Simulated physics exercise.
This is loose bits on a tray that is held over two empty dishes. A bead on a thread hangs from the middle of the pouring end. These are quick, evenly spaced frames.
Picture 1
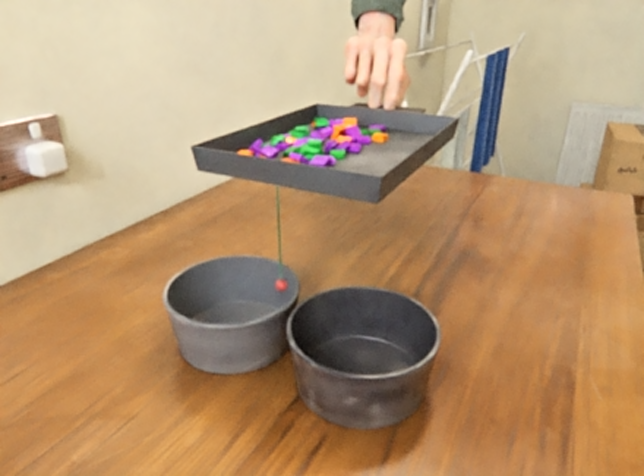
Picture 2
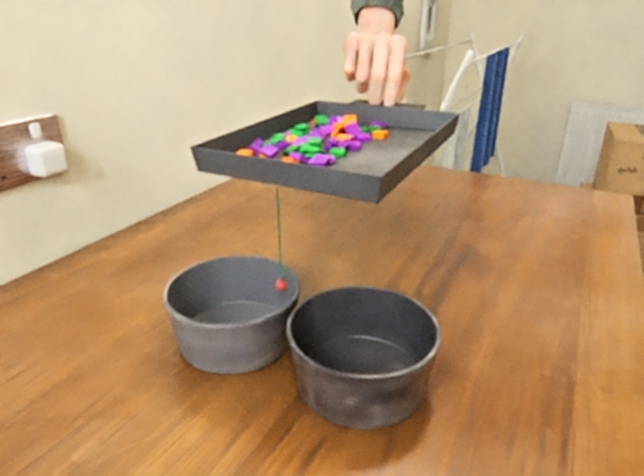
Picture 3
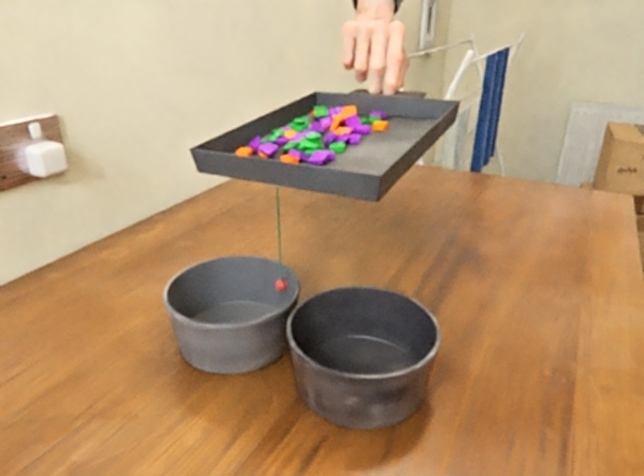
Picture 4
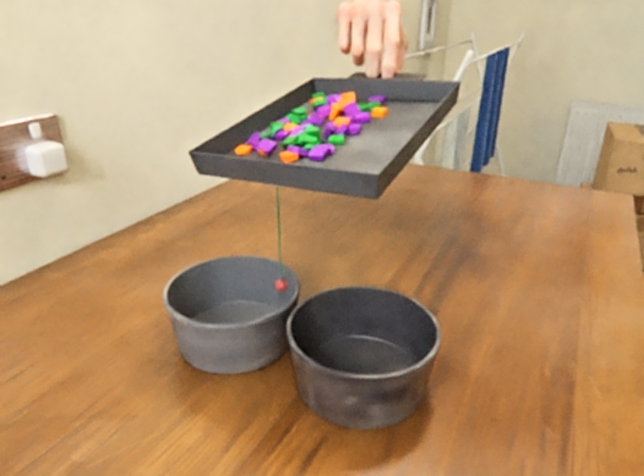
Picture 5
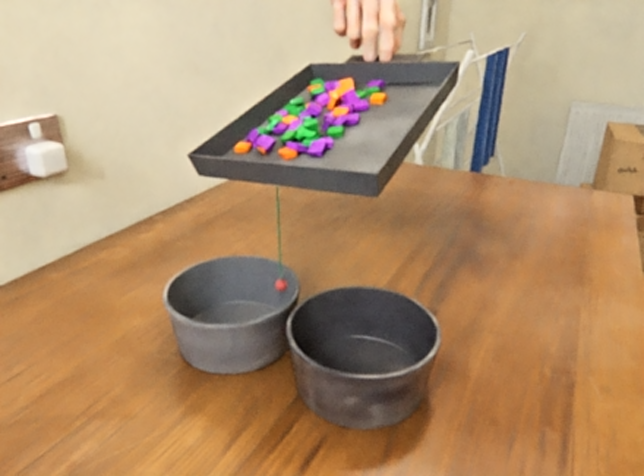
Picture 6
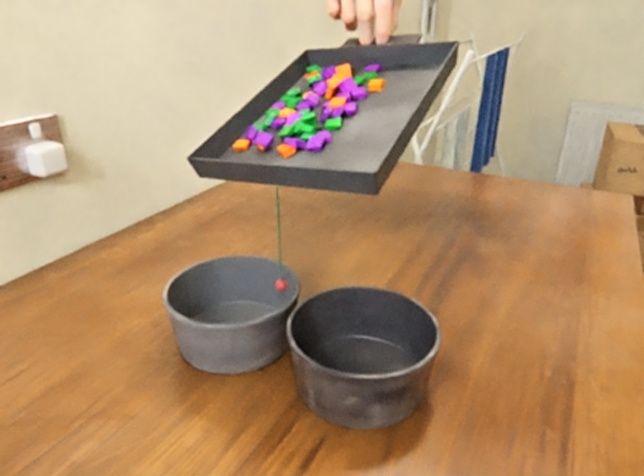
A hand held a dark tray of green, purple and orange bits above two empty dishes, gradually tilting it toward the near left corner, while a red bead hung still on its thread.
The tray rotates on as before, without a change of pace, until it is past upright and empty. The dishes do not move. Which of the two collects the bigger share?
More goes to the left dish.
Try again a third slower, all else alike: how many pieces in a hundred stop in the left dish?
Near 90 %.
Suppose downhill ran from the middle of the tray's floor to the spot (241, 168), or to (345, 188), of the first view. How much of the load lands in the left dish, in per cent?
Roughly 100 per cent, and 0 per cent.
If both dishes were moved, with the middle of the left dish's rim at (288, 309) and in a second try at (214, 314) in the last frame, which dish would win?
In turn: The left-hand dish; the left dish.
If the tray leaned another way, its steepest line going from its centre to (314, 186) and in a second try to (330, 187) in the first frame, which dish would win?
First the right dish, then right.
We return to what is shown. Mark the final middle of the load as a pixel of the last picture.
At about (215, 343).
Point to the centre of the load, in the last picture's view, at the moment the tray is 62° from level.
Near (231, 151).
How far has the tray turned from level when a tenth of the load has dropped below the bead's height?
At some 85 degrees.
Soon, tray tipped steeply; all on the tray.
A while on, tray tipped right over; most on the tray; a small part in the left dish; a small part outside both.
Towards the end, tray tipped past a quarter turn; most in the left dish; about a quarter outside both.
Finally, tray tipped past a quarter turn; none in the right dish; most in the left dish; about a quarter outside both.
